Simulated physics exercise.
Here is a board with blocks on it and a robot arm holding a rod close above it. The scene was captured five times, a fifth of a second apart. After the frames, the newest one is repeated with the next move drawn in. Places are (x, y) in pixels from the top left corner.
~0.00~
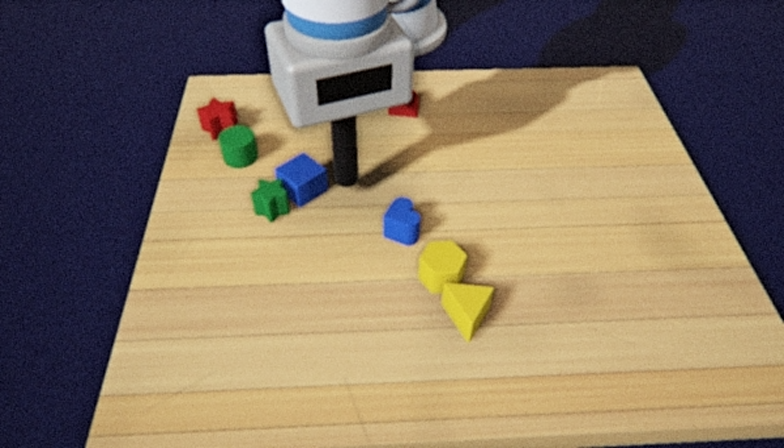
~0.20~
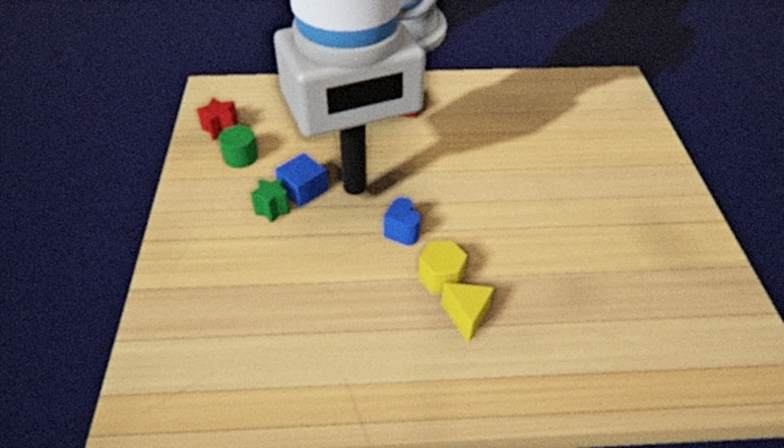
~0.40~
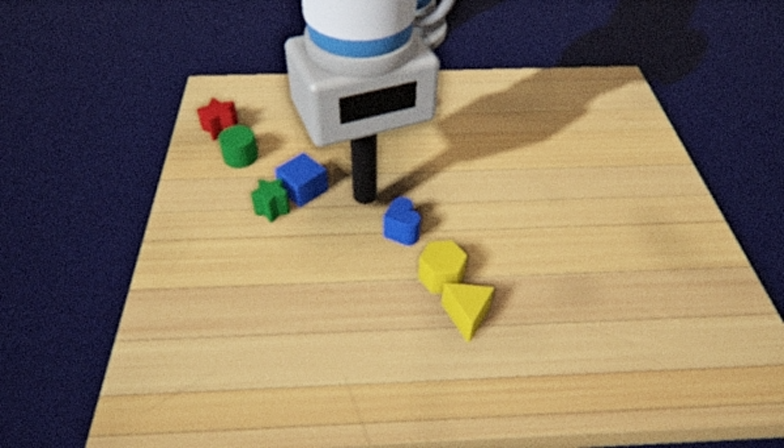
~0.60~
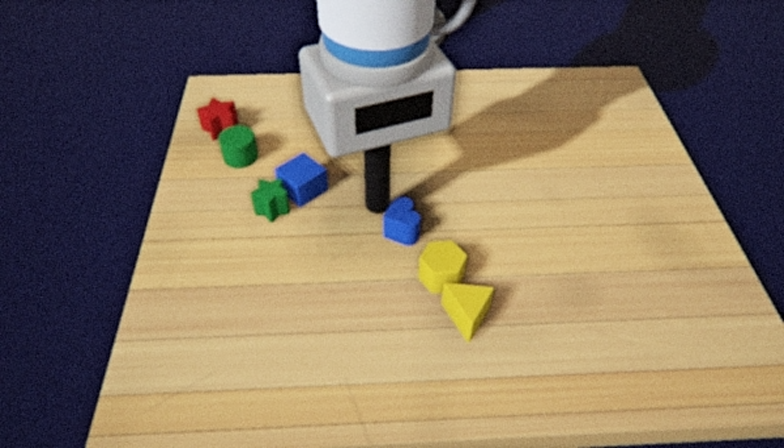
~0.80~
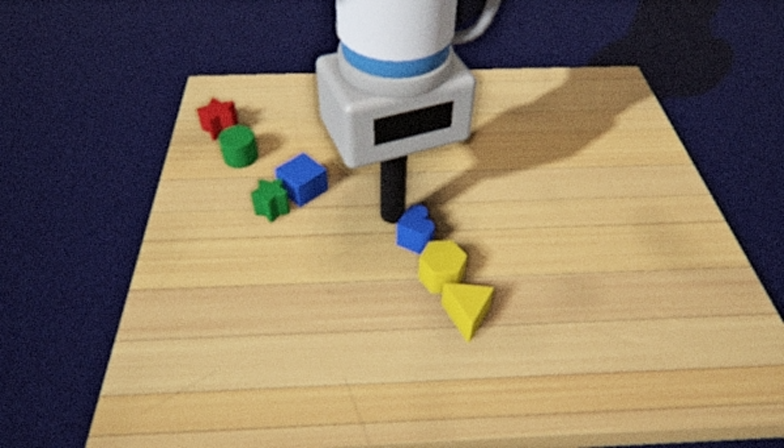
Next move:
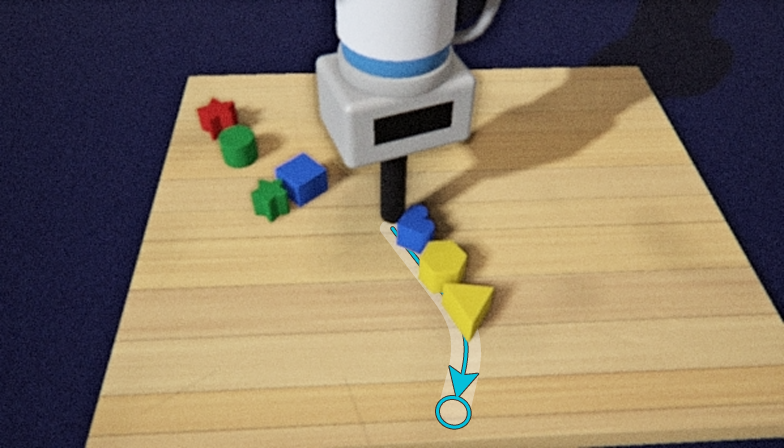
A white and grey robot arm holds a black rod over a pale wooden board, seen from above at an angle against dark blue. A red star and green cylinder sit upper left, a green star and blue cube below them, a blue heart block near the middle, and a yellow hexagon and triangle lower right. The rod moves down and right and nudges the heart toward the hexagon, the camera still.
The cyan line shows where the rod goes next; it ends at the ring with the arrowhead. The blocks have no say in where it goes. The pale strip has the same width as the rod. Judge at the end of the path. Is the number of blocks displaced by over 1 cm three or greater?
Final answer: Yes.
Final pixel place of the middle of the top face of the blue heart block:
Put as a pixel place, it's (450, 231).
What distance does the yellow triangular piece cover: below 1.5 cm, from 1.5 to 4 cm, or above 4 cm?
It will move more than 4 cm.
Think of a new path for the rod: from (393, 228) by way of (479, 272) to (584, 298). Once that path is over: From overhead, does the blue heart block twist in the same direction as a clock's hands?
Final answer: No.
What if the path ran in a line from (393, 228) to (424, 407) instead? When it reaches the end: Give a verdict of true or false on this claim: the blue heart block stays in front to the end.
False.
The line goes from (393, 228) over (431, 277) and (465, 337) to (453, 412).
The first path, step by step. One third of the way, rod (432, 266); blue heart block (450, 231), turned 35° anticlockwise; yellow hexagon (464, 273); yellow triangular piece (475, 304).
Two thirds of the way, rod (467, 327); blue heart block (450, 231), turned 35° anticlockwise; yellow hexagon (501, 298), turned 30° anticlockwise; yellow triangular piece (510, 341).
At the end, rod (455, 401); blue heart block (450, 231), turned 35° anticlockwise; yellow hexagon (501, 298), turned 30° anticlockwise; yellow triangular piece (513, 351), turned 50° anticlockwise.
